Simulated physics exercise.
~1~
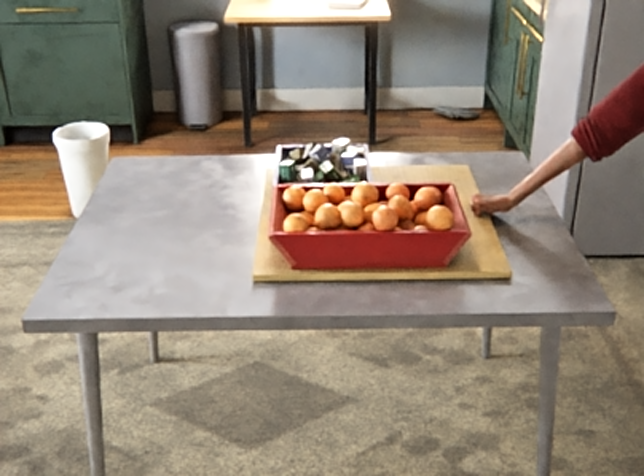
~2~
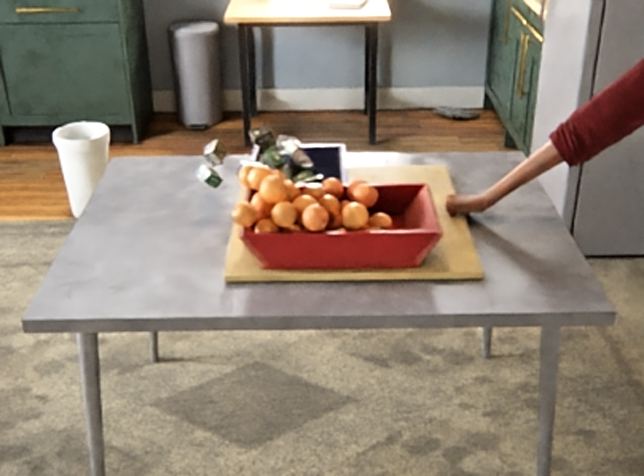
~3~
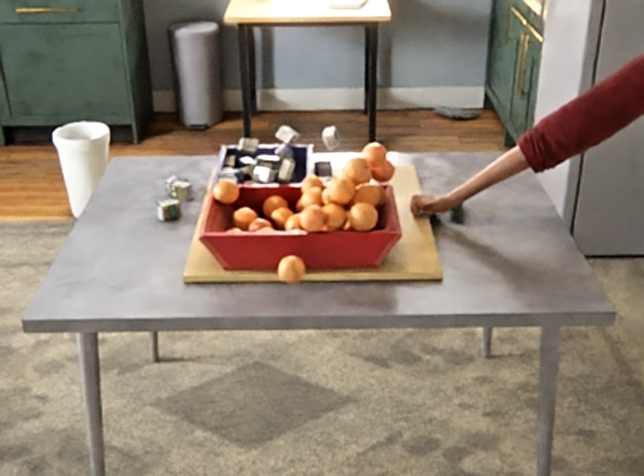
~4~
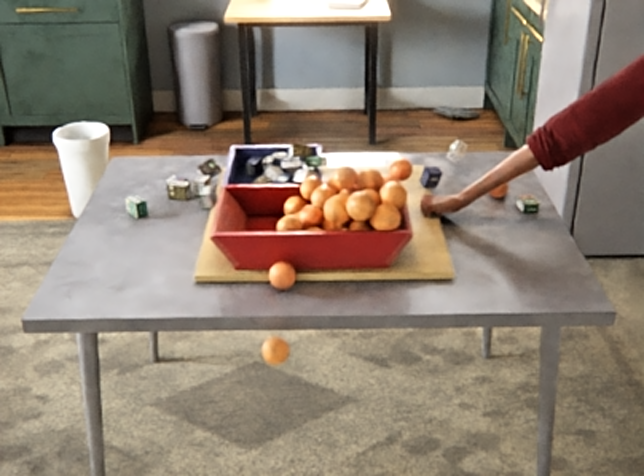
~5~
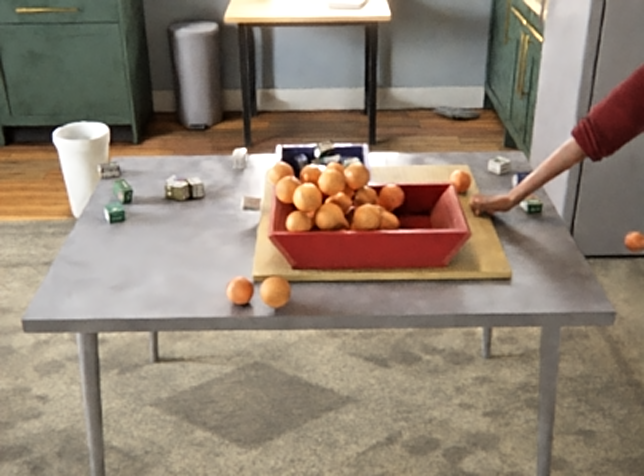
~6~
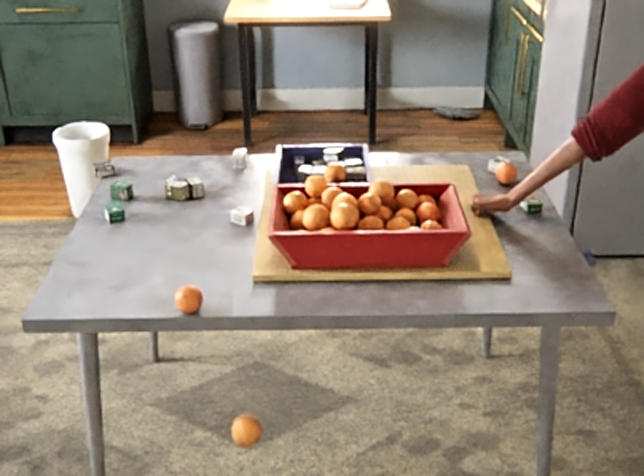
The video shows a hand jerking a board left and then back right on a gray table, making orange balls and small cartons spill from a red crate and a blue crate. Some balls drop off the table, while several cartons lie scattered and both crates stay on the board.
